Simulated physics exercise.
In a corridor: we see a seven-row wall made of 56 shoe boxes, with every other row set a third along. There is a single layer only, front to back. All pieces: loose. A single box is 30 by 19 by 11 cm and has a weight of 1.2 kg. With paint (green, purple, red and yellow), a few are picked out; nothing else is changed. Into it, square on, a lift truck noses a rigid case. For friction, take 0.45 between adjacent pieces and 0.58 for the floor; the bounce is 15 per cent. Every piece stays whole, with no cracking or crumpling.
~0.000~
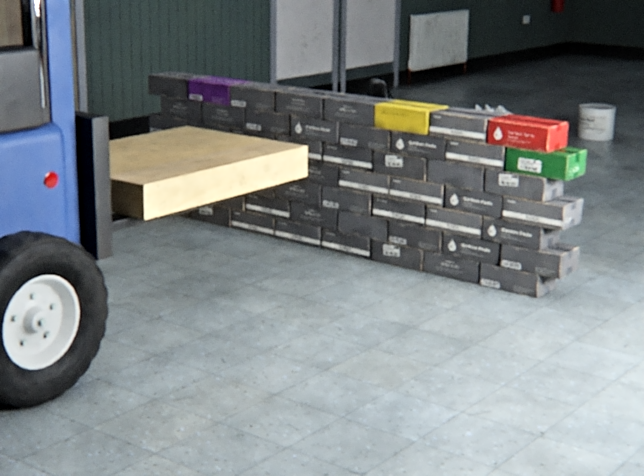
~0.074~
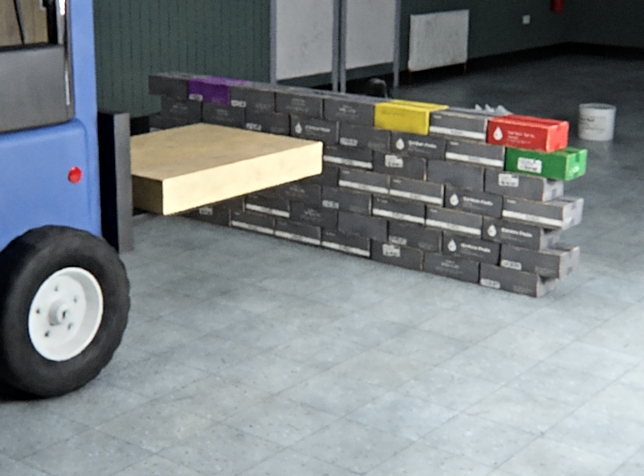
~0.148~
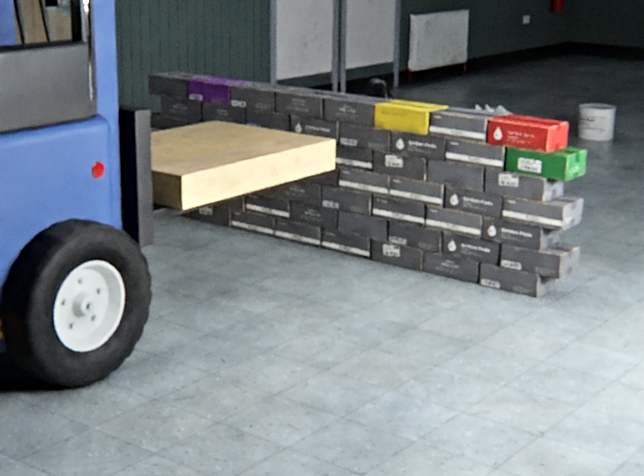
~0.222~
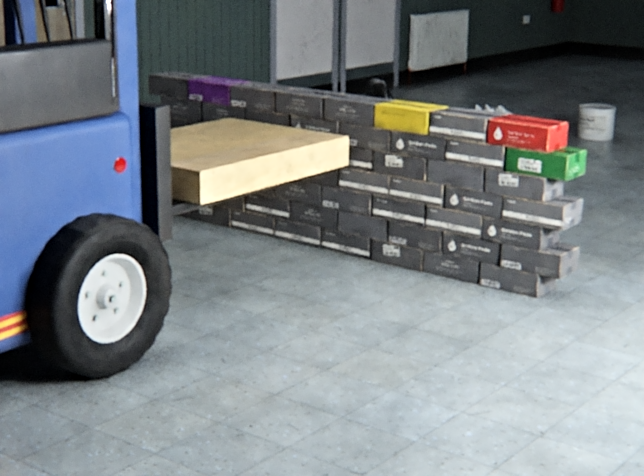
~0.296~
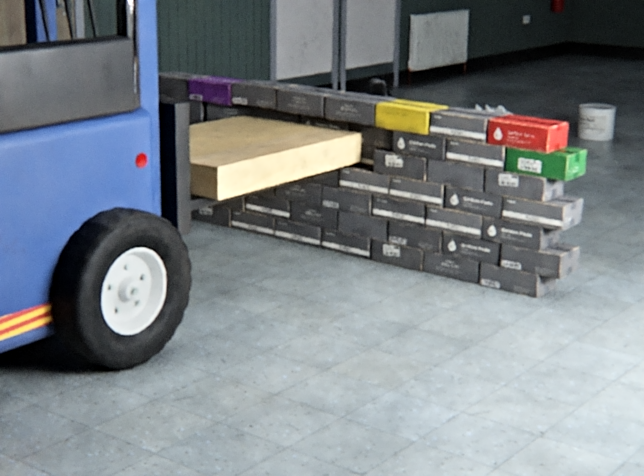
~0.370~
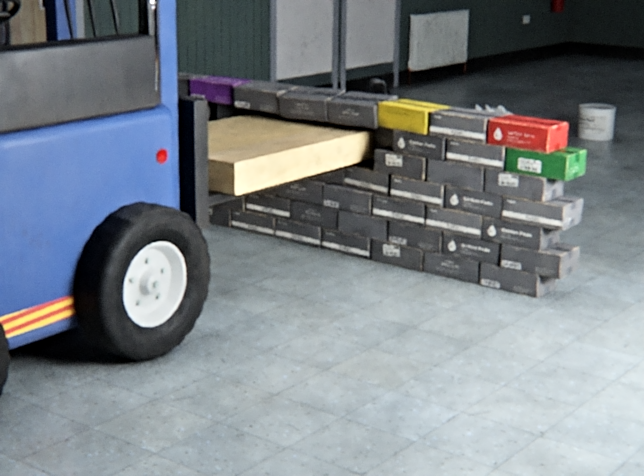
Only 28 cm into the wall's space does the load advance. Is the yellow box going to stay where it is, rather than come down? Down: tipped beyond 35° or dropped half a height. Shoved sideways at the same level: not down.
No, it ends up down.
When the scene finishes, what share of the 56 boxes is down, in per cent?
Estimate: About 20% of them.
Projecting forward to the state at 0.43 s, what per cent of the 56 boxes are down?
0 %.
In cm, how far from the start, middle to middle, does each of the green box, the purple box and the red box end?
Start to finish, close to green 0, purple 70, red 0 centimetres.
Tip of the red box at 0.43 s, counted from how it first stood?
I'd put it at roughly 0 degrees away from its starting angle.
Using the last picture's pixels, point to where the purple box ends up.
Resting position, last image: About (218, 179).
After 0.43 s, none of the 56 boxes down, 20 disturbed; yellow box 39 mm from its place; purple box 36 mm from its place.
After 0.56 s, 7 of the 56 boxes down; yellow box 9° from how it stood; purple box 9 cm from its place.
After 0.84 s, 12 of the 56 boxes down; yellow box 37° from how it stood, 49 mm lower; purple box 67° from how it stood, 8 cm lower.
After 1.32 s, 12 of the 56 boxes down; yellow box 64° from how it stood, 45 cm lower; purple box 72° from how it stood, 56 cm lower.
In the end (2.8 s), 12 of the 56 boxes down; yellow box 67 cm lower; purple box 46° from how it stood, 58 cm lower; red box unmoved. From the last view, middles, yellow box near (415, 235), purple box near (218, 179).
